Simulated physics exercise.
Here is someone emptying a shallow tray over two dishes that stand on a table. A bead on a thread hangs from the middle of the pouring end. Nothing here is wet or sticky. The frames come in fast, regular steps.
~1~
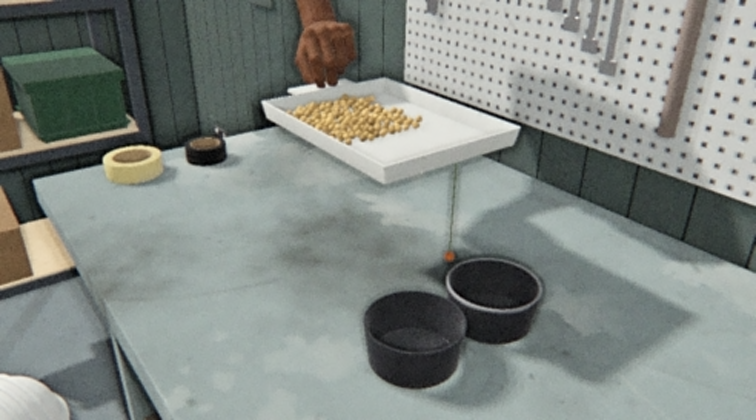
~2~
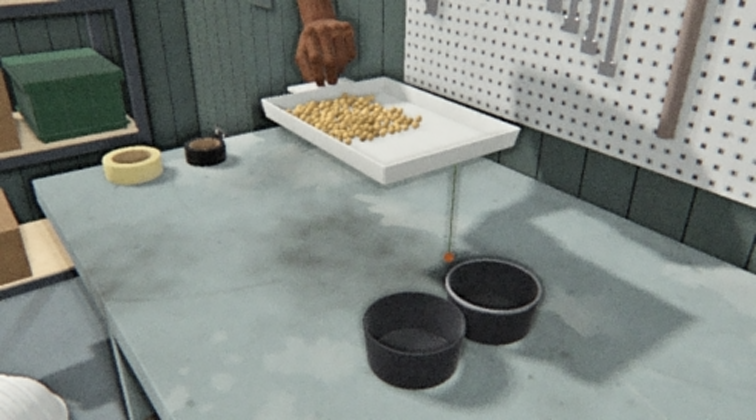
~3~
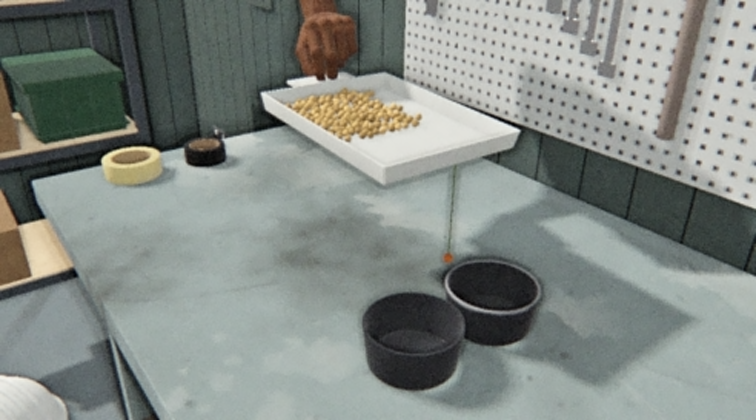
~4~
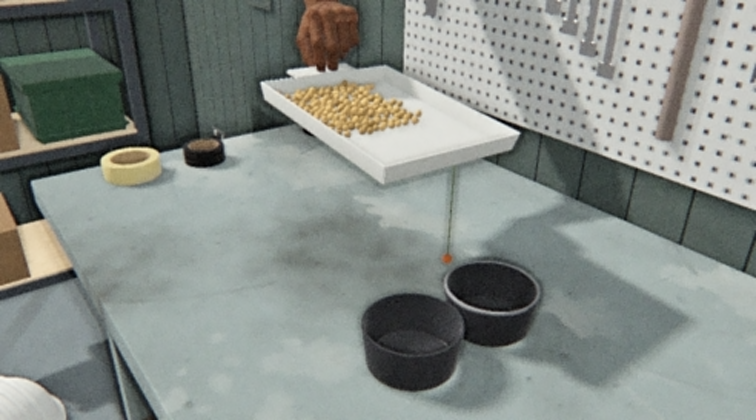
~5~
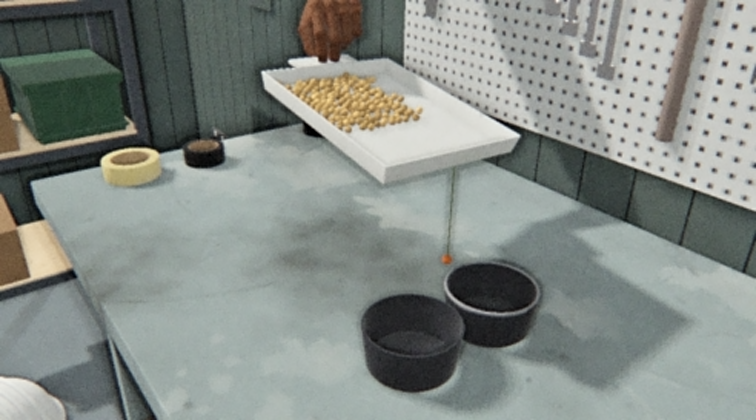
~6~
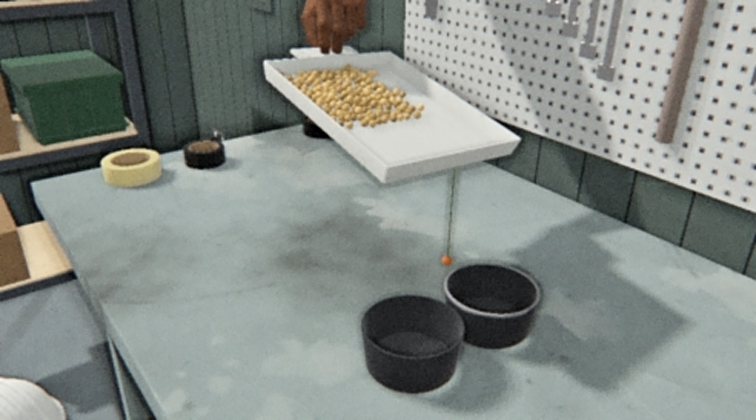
At the start, a hand holds a white tray of dried chickpeas nearly level above two dark dishes on a table, a bead hanging on a thread beneath the tray's near end. The hand then slowly raises the far end, tilting the tray slightly, while the chickpeas stay bunched toward the back.
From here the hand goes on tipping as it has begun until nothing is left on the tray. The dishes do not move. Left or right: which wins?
The right-hand dish gets more.
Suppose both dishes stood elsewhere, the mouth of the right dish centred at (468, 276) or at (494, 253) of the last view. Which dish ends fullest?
One: The right one. Two: The right-hand dish.
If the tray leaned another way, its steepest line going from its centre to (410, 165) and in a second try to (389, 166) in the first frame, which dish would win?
The first try: The dish on the left. The second: Left.
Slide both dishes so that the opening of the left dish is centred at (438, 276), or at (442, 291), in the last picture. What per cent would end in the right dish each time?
The first gives 50 %, the second 70 %.
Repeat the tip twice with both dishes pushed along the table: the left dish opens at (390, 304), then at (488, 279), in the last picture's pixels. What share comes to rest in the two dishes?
About 40 and 80 per cent.
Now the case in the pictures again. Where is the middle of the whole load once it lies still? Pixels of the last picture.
Close to (504, 308).
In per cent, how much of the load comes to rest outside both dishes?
Some 40 per cent.
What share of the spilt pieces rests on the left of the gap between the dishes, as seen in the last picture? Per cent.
Roughly 0 in a hundred.
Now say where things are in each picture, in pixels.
Corners of the pouring end (385, 164) and (515, 127), level; middle of the load (351, 120), dried chickpeas; left dish (448, 363); right dish (527, 321); bead on its thread (449, 256), in the first picture.
Corners of the pouring end (385, 165) and (515, 128), level; middle of the load (351, 119), in the second picture.
Corners of the pouring end (385, 165) and (515, 130), tipped barely, lowest at the right corner; middle of the load (351, 115), in the third picture.
Corners of the pouring end (385, 164) and (515, 132), tipped a little, lowest at the right corner; middle of the load (350, 109), in the fourth picture.
Corners of the pouring end (386, 164) and (515, 135), tipped a little, lowest at the right corner; middle of the load (351, 103), in the fifth picture.
Corners of the pouring end (388, 164) and (516, 138), tipped a little, lowest at the right corner; middle of the load (353, 97); left dish (445, 368); right dish (525, 325), in the sixth picture.
Just after the last frame, tray tipped steeply; almost all on the tray; just a few outside both; about a tenth in the air.
A moment on, tray tipped right over; the larger part on the tray; just a few in the right dish; about a tenth outside both; about a tenth in the air.
Further on, tray tipped past a quarter turn; just a few in the left dish; roughly half in the right dish; roughly half outside both.
When it is over, tray tipped past a quarter turn; just a few in the left dish; roughly half in the right dish; roughly half outside both.
